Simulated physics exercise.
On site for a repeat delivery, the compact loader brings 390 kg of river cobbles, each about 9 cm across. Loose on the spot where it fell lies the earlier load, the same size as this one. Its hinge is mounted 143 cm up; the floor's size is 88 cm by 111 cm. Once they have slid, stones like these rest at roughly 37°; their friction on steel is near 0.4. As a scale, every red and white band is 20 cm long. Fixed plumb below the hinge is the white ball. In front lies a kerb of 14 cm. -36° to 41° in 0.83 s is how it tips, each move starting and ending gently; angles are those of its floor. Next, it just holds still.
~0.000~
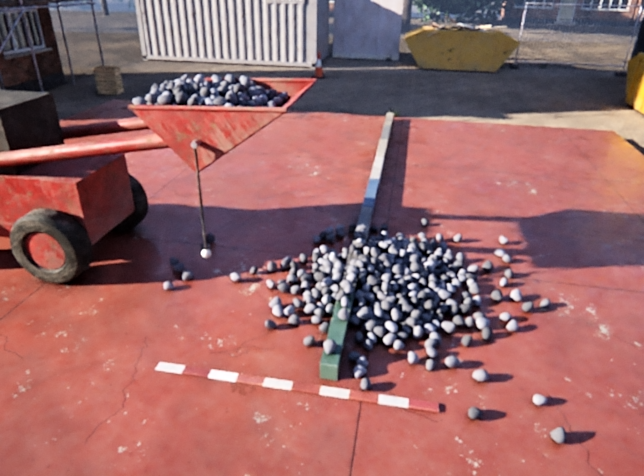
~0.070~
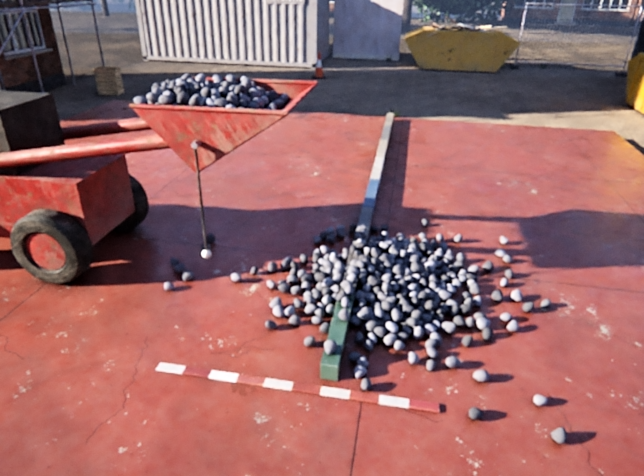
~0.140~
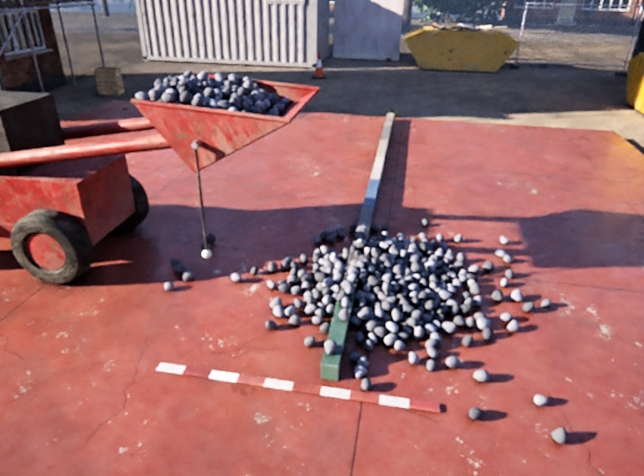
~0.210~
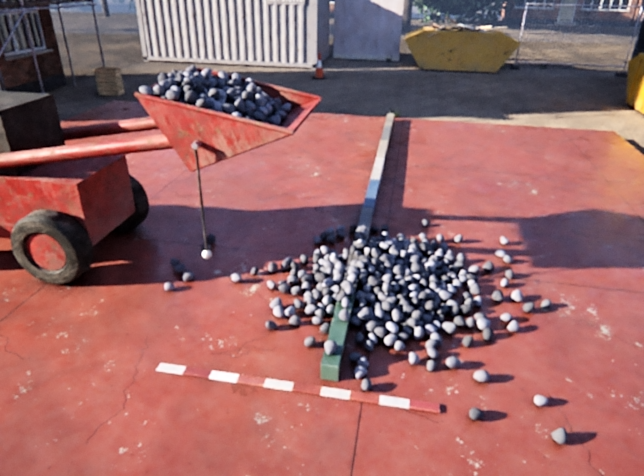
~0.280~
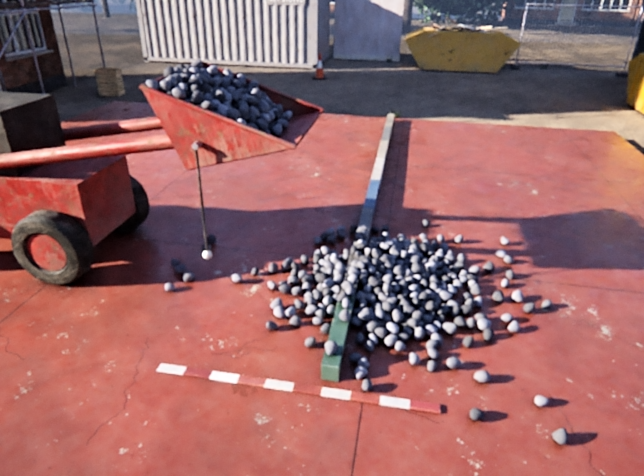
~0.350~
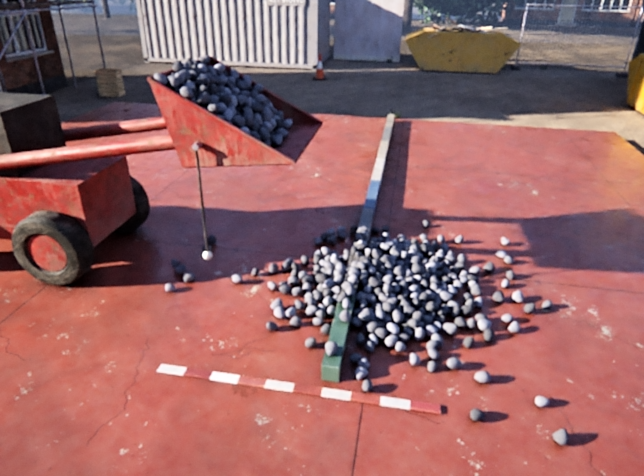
To begin with, a red loader on the left holds a raised bucket of grey stones beside a scattered heap lying around a long green kerb on a red floor. The bucket then tilts gradually forward, its right edge lowering while the stones inside shift and bunch up; the heap stays still.
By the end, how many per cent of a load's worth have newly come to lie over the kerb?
About 18 per cent have newly come to lie there.
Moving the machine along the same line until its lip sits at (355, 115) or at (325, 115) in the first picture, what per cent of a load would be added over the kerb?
90 % and 60 %.
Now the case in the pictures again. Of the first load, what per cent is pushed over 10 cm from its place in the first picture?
About 5 %.
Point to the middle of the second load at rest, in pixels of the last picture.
Around (326, 271).
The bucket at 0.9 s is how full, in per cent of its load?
It keeps some 70 percent of its load.
After 0.6 s the floor is at 29°; in per cent of one load, 100 in the bucket, 26 on this side of the kerb, 75 over the kerb; the foremost stones are at (545, 293).
After 0.9 s the floor is at 41°; in per cent of one load, 71 in the bucket, 54 on this side of the kerb, 75 over the kerb; the foremost stones are at (545, 293).
After 1.3 s the floor is at 41°; in per cent of one load, 13 in the bucket, 109 on this side of the kerb, 79 over the kerb; the foremost stones are at (545, 293).
After 4.0 s the floor is at 41°; in per cent of one load, 0 in the bucket, 107 on this side of the kerb, 94 over the kerb; the foremost stones are at (545, 293). Net gain over the kerb, 18.
